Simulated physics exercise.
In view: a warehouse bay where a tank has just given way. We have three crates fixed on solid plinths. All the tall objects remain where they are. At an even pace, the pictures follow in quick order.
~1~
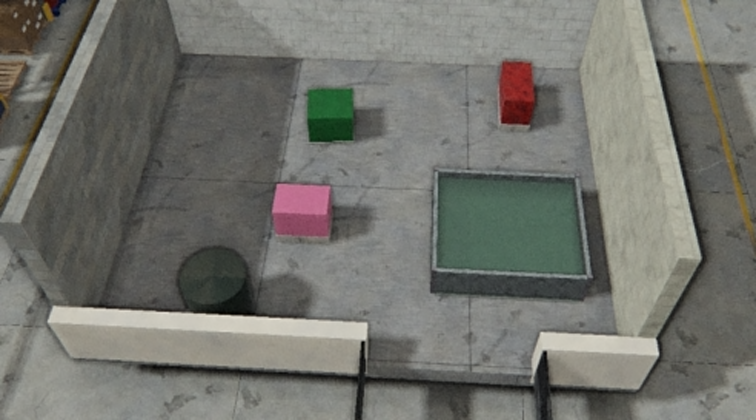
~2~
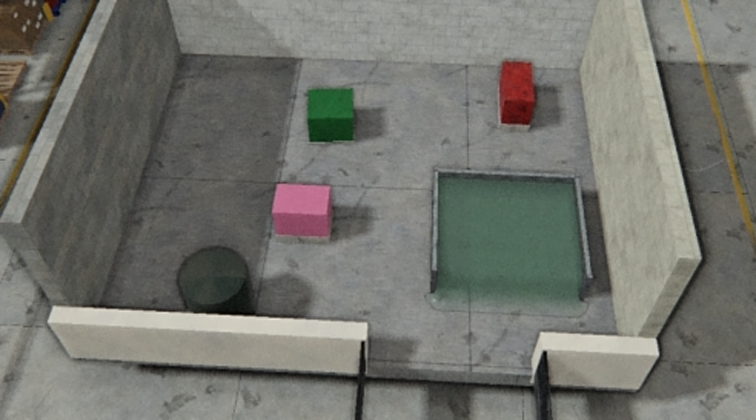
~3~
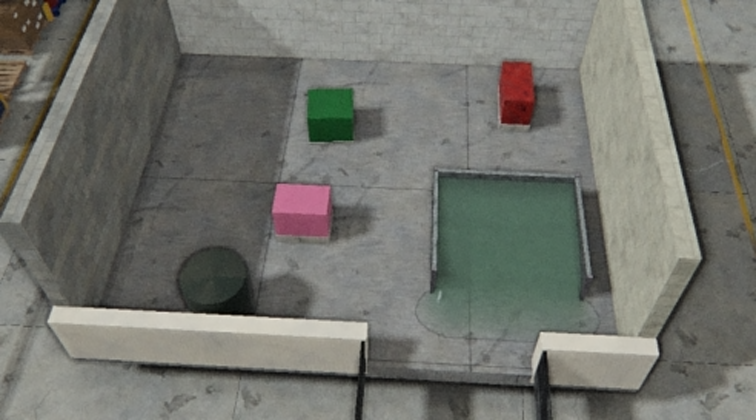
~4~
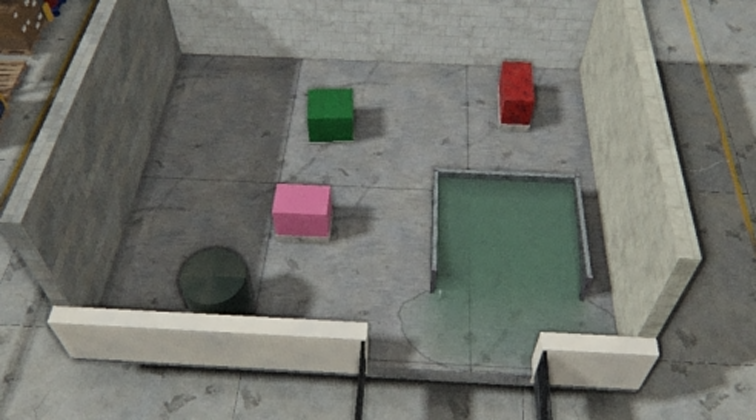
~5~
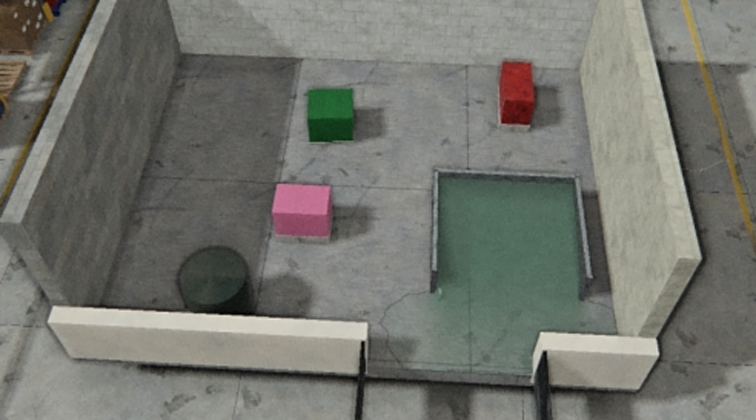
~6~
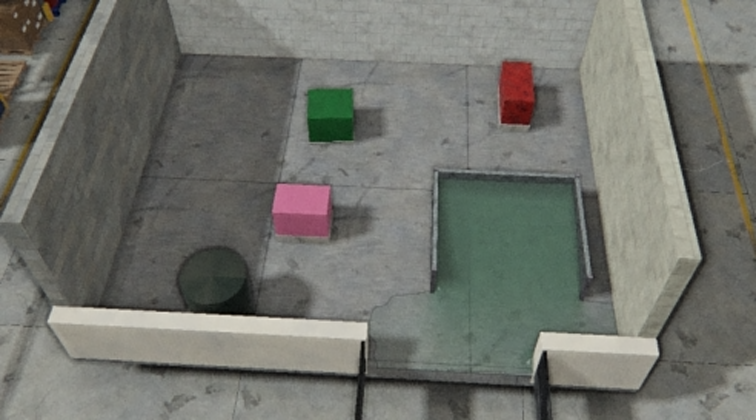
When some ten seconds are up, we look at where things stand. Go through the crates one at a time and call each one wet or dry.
The pink crate is dry. The green crate is dry. The red crate is dry.
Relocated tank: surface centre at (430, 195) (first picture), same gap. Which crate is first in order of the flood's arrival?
Crate marked pink.
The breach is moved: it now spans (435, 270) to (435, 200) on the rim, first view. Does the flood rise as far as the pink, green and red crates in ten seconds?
Result - pink one is hit by the flood; green one is hit by the flood; red one is missed.
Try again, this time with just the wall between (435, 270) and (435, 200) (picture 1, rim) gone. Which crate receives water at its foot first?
The pink one.
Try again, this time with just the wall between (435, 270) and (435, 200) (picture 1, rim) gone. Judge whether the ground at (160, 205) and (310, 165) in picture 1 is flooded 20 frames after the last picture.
Taking the two spots in turn: Swamped and swamped.
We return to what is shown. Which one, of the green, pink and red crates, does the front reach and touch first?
Simply the red-painted one.
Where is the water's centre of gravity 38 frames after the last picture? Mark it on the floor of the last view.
Estimate: (498, 226).
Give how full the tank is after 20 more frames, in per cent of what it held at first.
Estimate: Close to 20 %.
A moment on, water covers 10 % of the floor; the pink crate not reached, the green crate not reached, the red crate not reached.
Next, water covers 15 % of the floor; the pink crate not reached, the green crate not reached, the red crate not reached.
Then, water covers 20 % of the floor; the pink crate not reached, the green crate not reached, the red crate water round its plinth.
Later, water covers 30 % of the floor; the pink crate not reached, the green crate not reached, the red crate water round its plinth.
In the end, water covers 30 % of the floor; the pink crate stayed above the water, the green crate stayed above the water, the red crate stayed above the water.
